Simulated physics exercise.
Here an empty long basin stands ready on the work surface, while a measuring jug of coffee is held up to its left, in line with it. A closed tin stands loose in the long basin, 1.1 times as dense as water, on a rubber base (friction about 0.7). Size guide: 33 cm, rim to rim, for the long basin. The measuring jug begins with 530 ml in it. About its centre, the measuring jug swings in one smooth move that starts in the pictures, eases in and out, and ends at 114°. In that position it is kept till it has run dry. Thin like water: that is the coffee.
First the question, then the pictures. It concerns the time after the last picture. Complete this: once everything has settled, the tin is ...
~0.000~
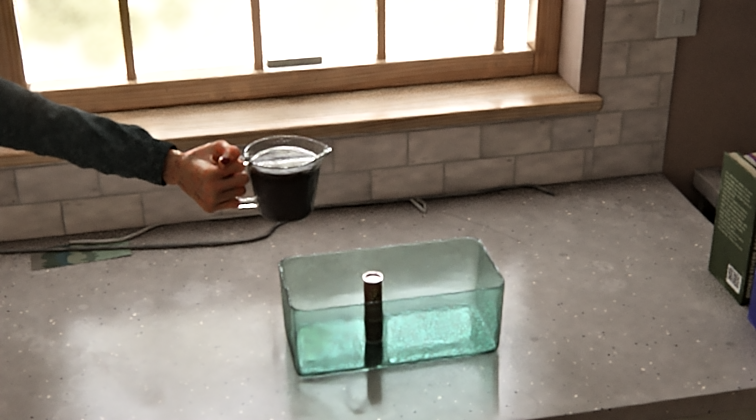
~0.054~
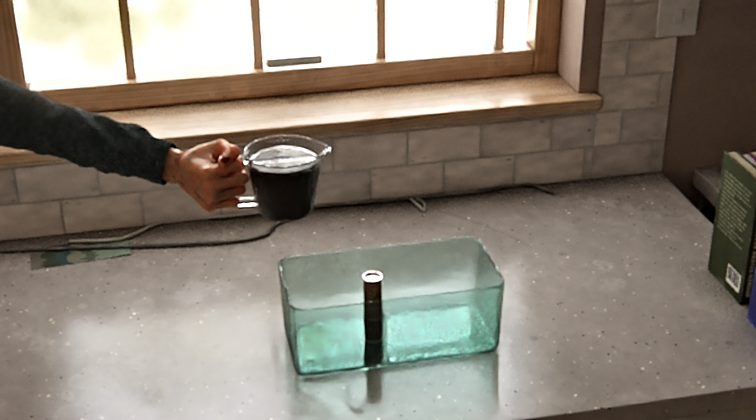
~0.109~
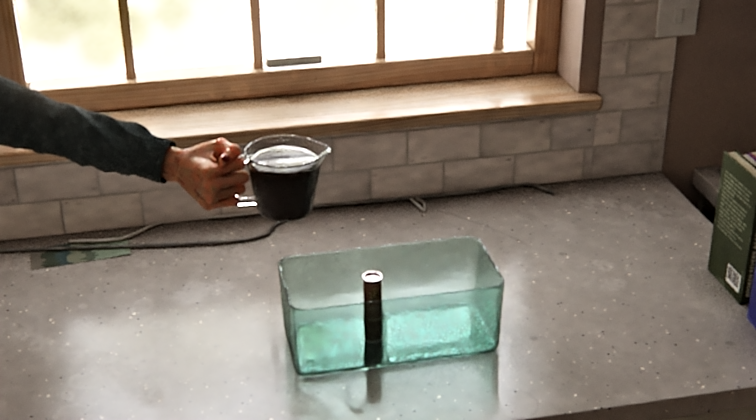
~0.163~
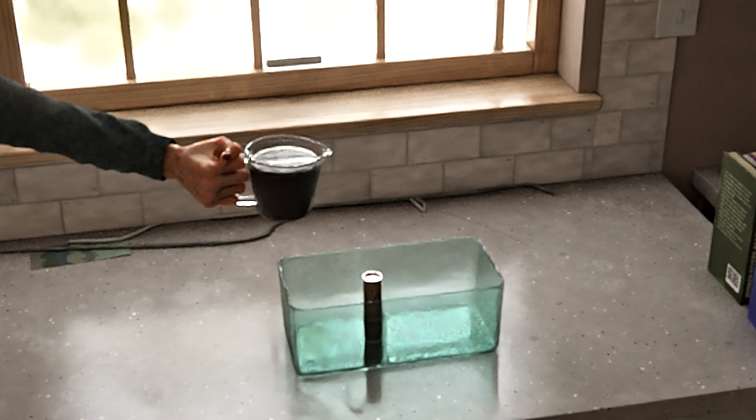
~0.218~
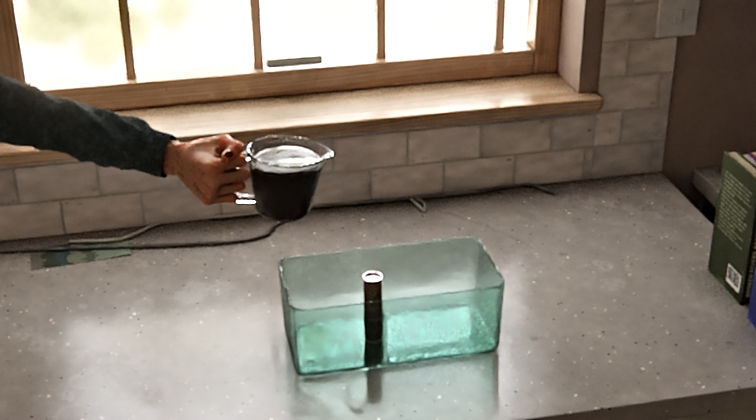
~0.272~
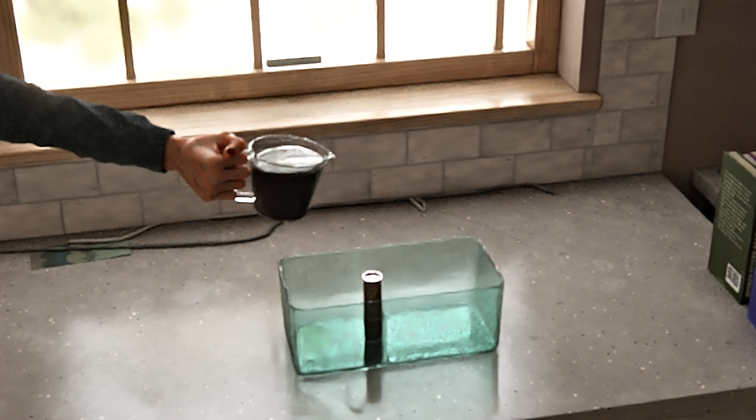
Once everything has settled, the tin is standing up.
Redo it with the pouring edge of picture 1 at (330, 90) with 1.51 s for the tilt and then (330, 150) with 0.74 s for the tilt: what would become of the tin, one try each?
In the first try it remains standing; in the second it comes down.
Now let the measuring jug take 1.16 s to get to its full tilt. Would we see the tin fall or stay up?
The tin tips over.
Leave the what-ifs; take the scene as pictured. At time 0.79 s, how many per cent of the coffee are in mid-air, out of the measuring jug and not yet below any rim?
At that moment, about 22 percent.
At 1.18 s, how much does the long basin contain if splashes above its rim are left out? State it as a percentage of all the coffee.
Roughly 76 %.
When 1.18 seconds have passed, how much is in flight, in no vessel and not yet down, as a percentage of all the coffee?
Roughly 14 %.
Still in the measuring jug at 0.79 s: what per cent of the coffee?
Some 68 per cent.
By 0.79 s the tilt is 62° and 69 per cent is still to pour; the tin stands where it began.
By 1.18 s the tilt is 101° and 9 per cent is still to pour; the tin stands where it began.
By 1.58 s the tilt is 114° and 0 per cent is still to pour; the tin stands where it began.
By 2.01 s the tilt is 114° and 0 per cent is still to pour; the tin stands where it began.
At rest the tin stands where it began.
